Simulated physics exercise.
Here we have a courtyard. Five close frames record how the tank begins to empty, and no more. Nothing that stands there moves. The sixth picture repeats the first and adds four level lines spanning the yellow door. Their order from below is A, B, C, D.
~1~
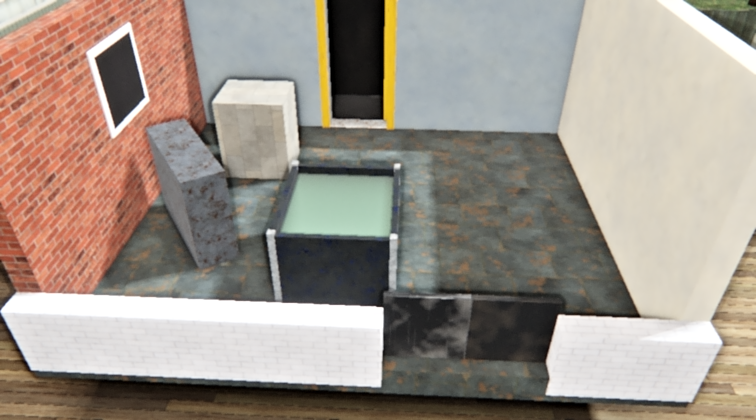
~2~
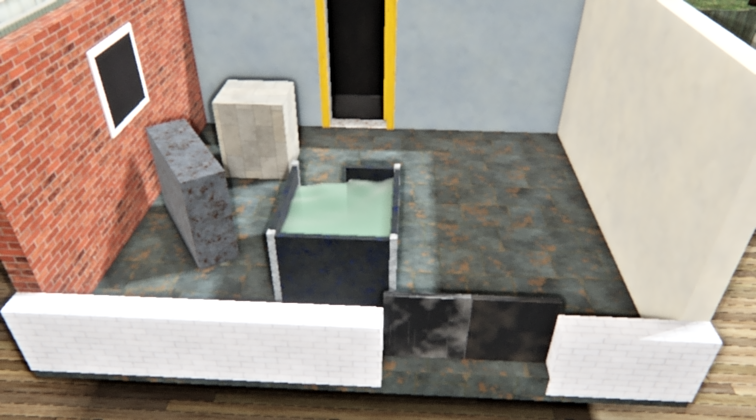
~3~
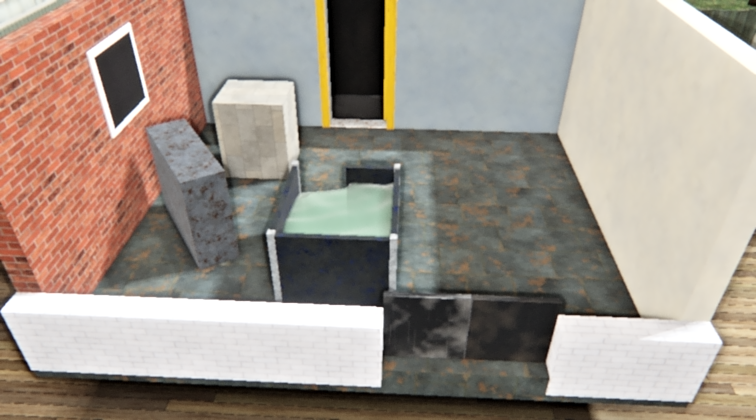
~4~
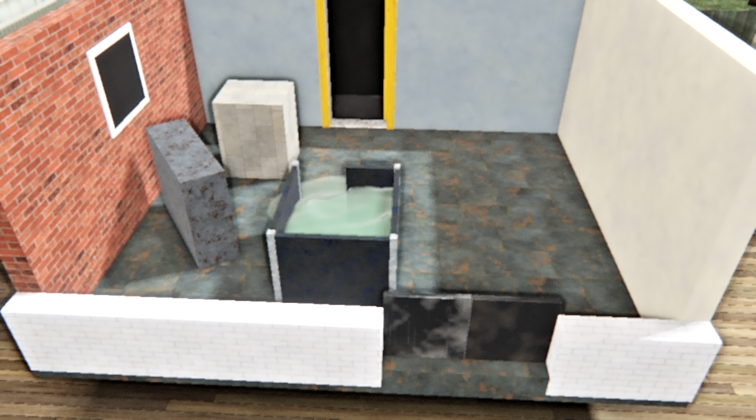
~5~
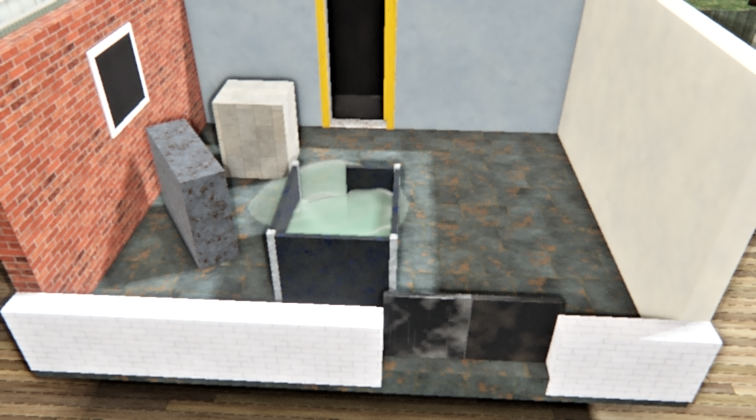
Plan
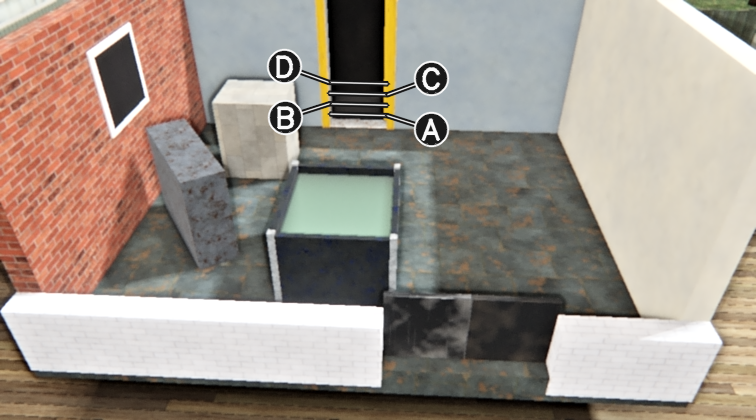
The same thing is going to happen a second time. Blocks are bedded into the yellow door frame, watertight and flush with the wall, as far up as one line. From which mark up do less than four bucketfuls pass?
A will do.
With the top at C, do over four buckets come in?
No.
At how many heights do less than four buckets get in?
All four.
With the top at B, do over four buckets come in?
No.
In white, A at (358, 114); B at (358, 104); C at (358, 93); D at (358, 83); from the bottom up A, B, C, D.
With A, a splash gets over, under a bucket.
With B, nothing gets over.
With C, nothing gets over.
With D, nothing gets over.
